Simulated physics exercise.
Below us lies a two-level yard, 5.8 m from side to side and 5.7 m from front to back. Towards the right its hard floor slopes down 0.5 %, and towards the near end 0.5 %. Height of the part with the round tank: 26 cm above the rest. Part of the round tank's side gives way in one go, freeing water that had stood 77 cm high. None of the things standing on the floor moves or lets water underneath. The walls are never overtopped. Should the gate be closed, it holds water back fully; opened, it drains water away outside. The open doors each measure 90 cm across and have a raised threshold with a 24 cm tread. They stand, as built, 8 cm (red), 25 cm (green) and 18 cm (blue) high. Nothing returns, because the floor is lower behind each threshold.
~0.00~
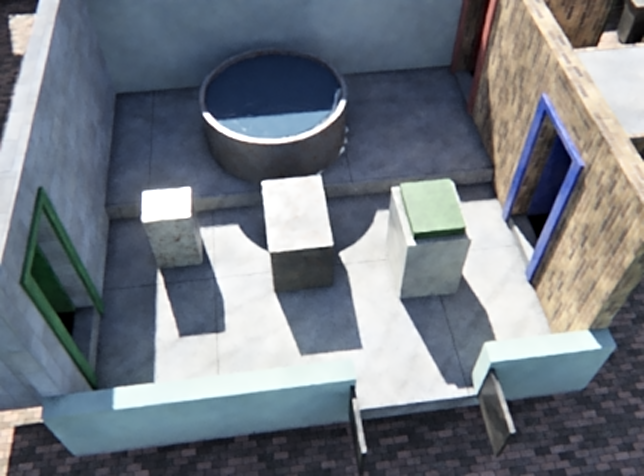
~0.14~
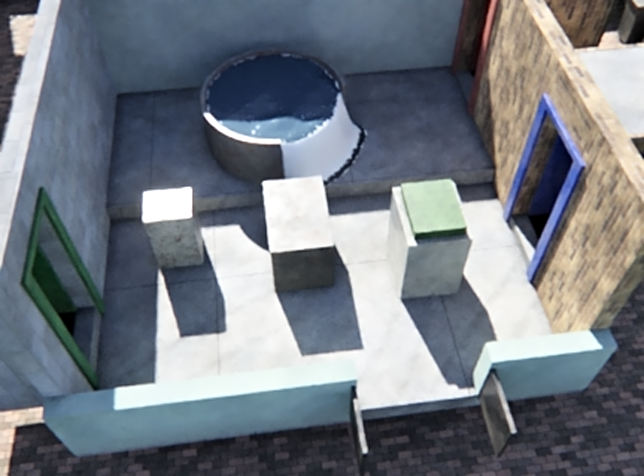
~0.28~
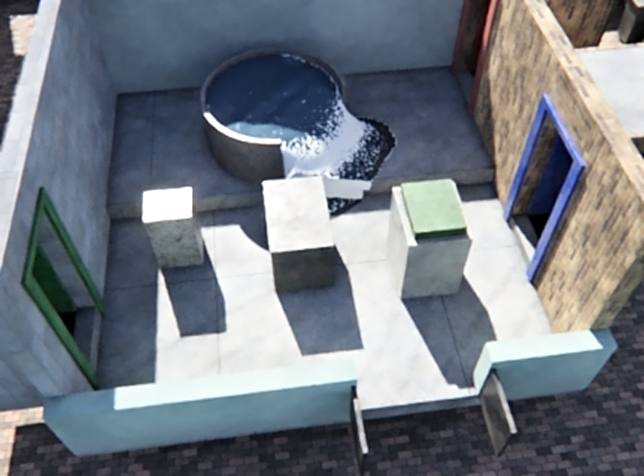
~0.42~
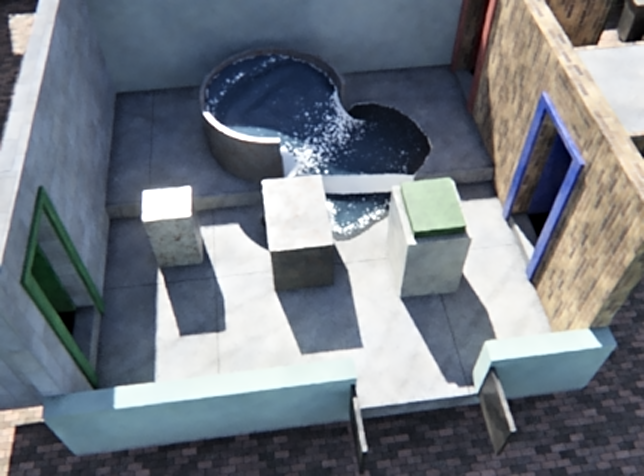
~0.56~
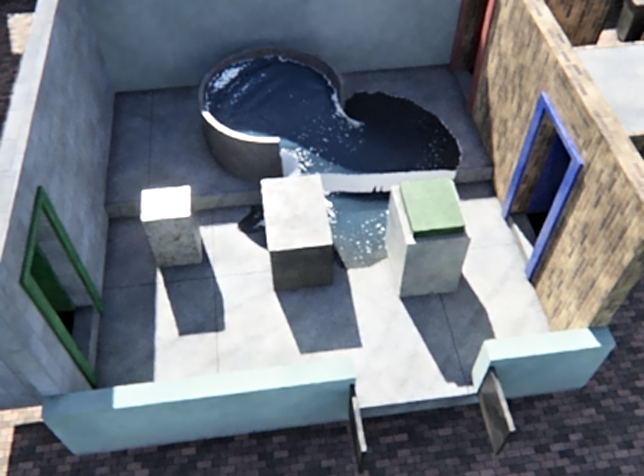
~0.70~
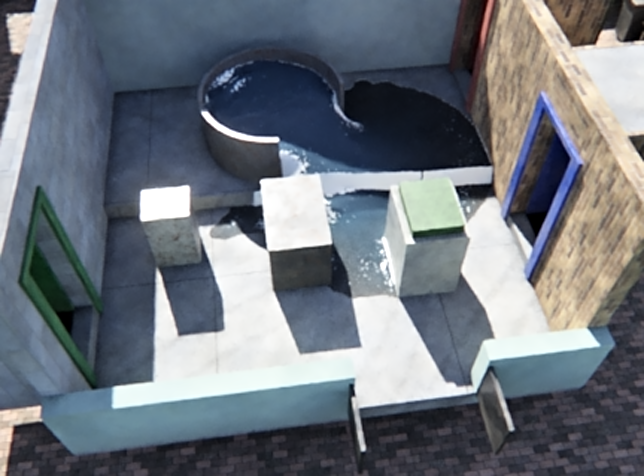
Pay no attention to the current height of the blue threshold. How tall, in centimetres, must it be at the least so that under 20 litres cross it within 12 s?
37 cm.
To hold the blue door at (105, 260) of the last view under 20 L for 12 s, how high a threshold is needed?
It needs roughly 9.5 cm.
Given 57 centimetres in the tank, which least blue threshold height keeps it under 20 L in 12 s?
Some 26 cm.
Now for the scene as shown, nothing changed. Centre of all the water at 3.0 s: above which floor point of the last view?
Look at about (377, 208) in the last view.
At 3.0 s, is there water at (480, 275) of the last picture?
Point status: Inundated.
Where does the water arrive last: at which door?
That would be the green one.
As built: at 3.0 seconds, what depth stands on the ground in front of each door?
In cm: Red 7, green 1, blue 25.
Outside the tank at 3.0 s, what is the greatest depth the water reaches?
Max depth: Around 36 cm.
After 1.4 s water covers 40 % of the floor, deepest (50 cm) near (504, 219); 39 cm at the blue door, 18 litres in over its 18 cm threshold.
After 3.0 s water covers 60 % of the floor, deepest (36 cm) near (561, 362); 25 cm at the blue door, 156 litres in over its 18 cm threshold.
After 12.0 s water covers 80 % of the floor, deepest (12 cm) near (556, 349); 10 cm at the blue door, 168 litres in over its 18 cm threshold.
At the blue door as built, the water arrived by 0.9 s and peaked near 39 cm at 1.4 s.
With a threshold of 33.5 cm, 33 litres would have come in within the 12 s; with 46 cm, 4 litres. So under 20 litres takes about 37 cm.
